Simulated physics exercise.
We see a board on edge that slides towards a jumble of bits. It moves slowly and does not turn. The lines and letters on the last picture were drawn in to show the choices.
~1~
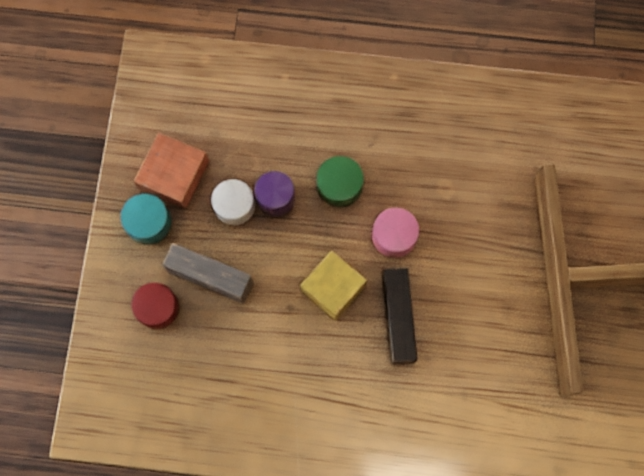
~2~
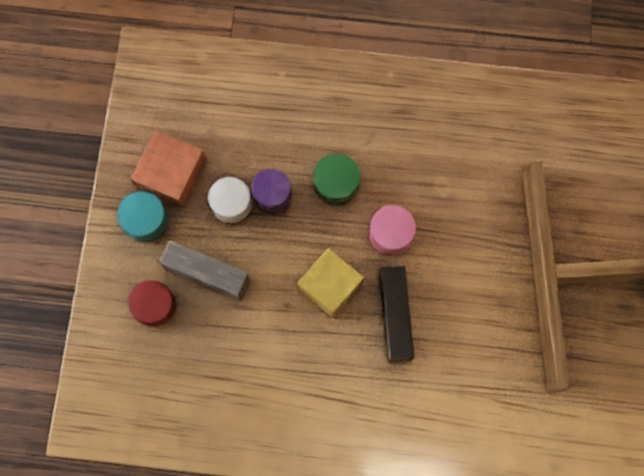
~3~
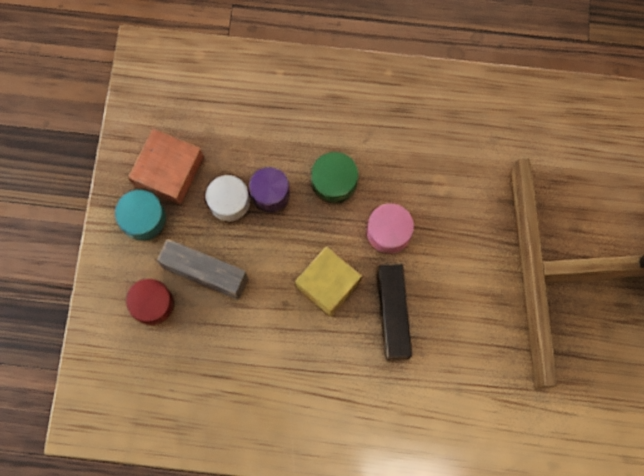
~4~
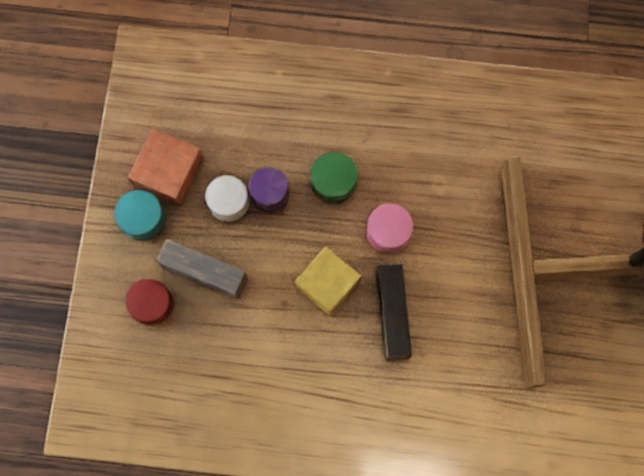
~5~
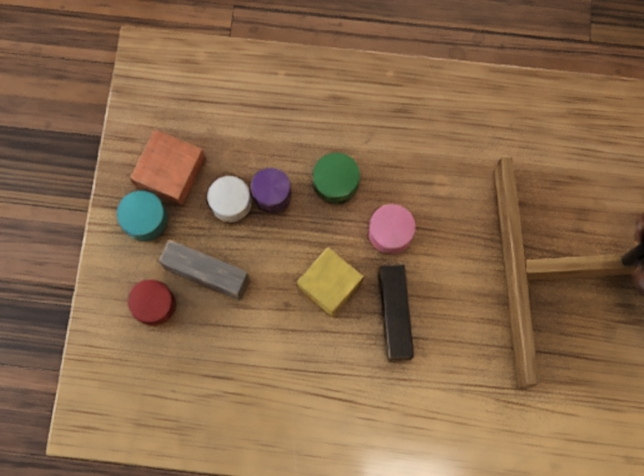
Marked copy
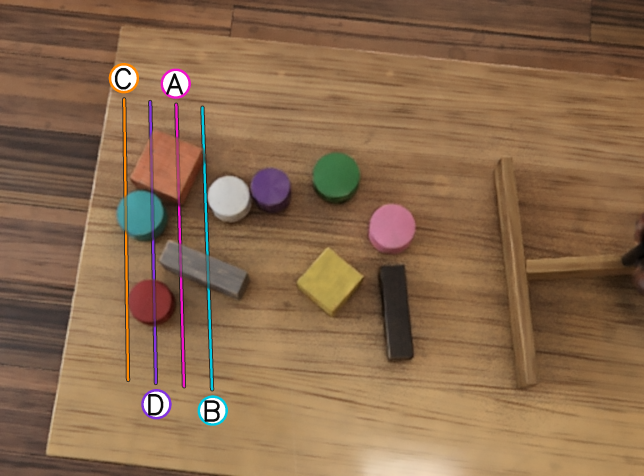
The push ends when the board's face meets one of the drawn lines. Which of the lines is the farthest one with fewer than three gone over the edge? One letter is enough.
As far as mark A.
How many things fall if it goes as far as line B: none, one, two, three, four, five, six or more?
By then, none.
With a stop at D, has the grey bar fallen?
Yes.
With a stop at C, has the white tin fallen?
Yes.
On the marked copy, A at (180, 240); B at (207, 243); C at (126, 234); D at (153, 237).
Following A. Soon after the start, board (398, 254); black bar (381, 312); pink tin (364, 230).
Later, board (275, 240); red tin (147, 305); grey bar (167, 272).
In the end, board (179, 230); red tin over the edge; turquoise tin over the edge; two fallen.
As for the rest, B is within the limit but short; C drops five; D drops four.
